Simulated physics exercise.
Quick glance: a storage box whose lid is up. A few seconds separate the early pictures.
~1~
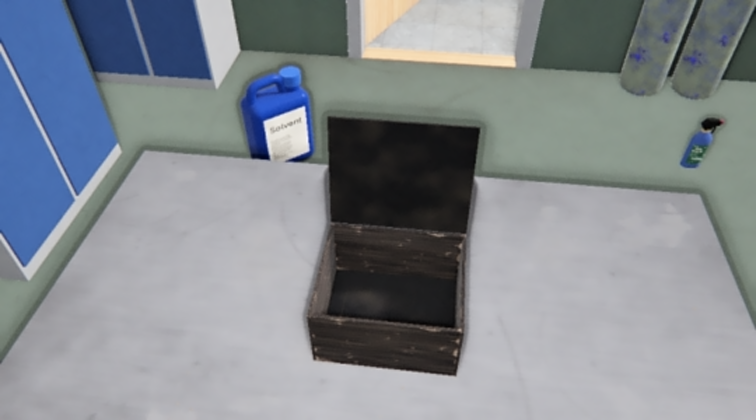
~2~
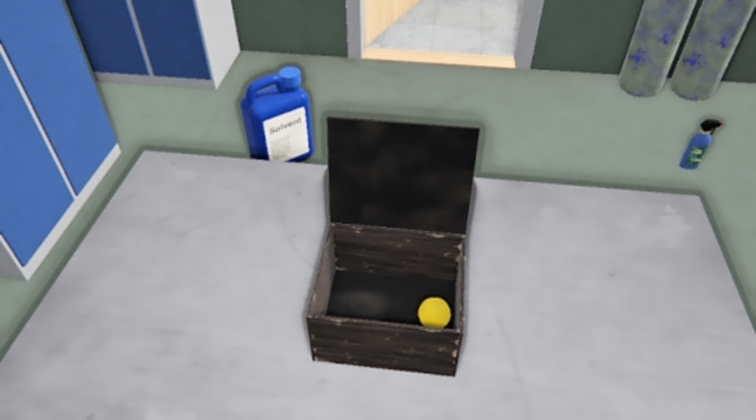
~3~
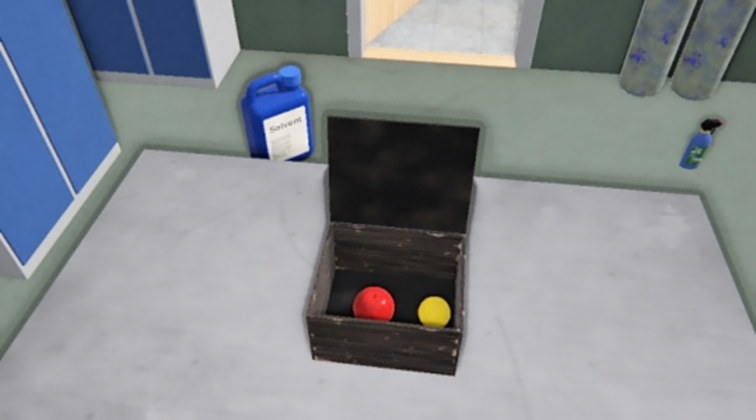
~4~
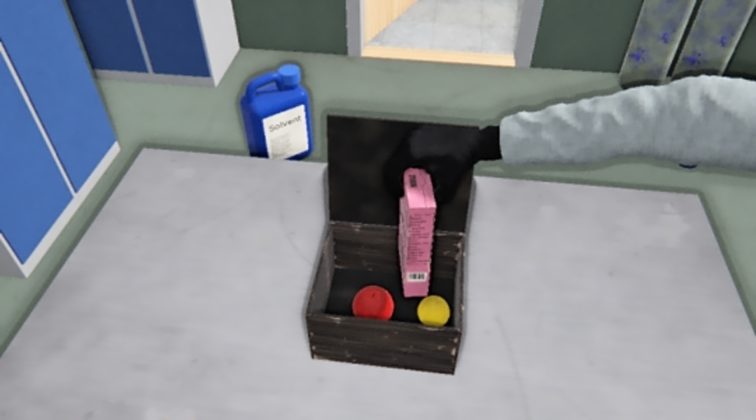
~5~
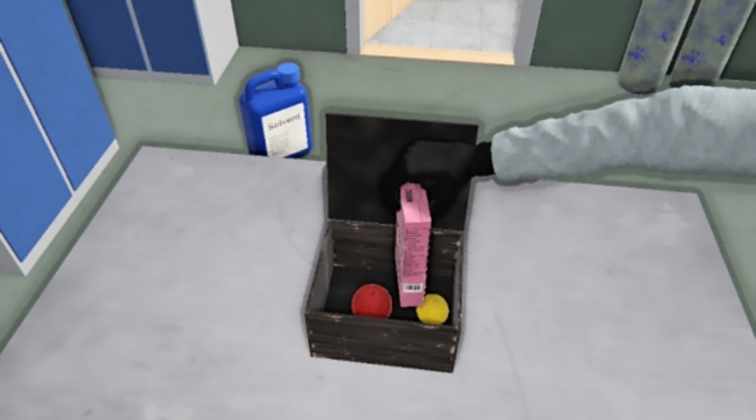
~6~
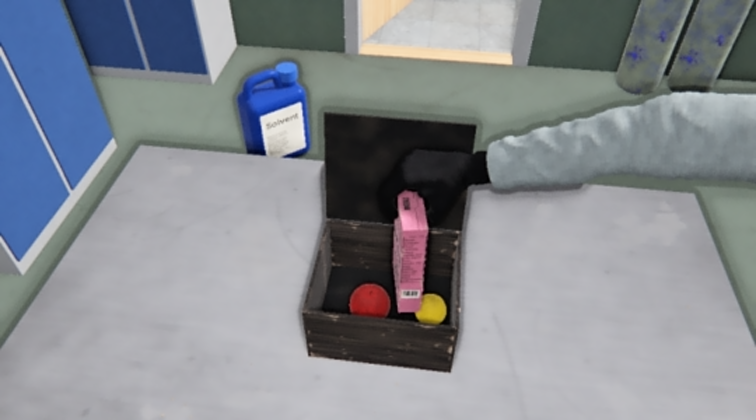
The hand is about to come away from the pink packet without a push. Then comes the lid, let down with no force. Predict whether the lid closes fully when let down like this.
Ah, the box isn't closed after all.
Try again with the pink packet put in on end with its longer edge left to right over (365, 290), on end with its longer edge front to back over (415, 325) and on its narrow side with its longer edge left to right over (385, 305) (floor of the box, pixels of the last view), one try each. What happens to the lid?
The lid stays partly open the first time, stays partly open the second time and goes all the way down the third time.
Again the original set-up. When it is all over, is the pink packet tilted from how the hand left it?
It stays as it was set.
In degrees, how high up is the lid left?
Roughly 45°.
Then, 1.10 s later than the last frame, lid starting down; pink packet moved a little near (402, 273); red apple moved a little.
Then, 1.80 s later than the last frame, lid 50° above the rim; pink packet moved about its own width near (401, 289); red apple moved a little.
When it is over, lid 43° above the rim; moved from the start, pink packet; the other 2 as before. End places, in pixels of the last picture, pink packet near (400, 298).
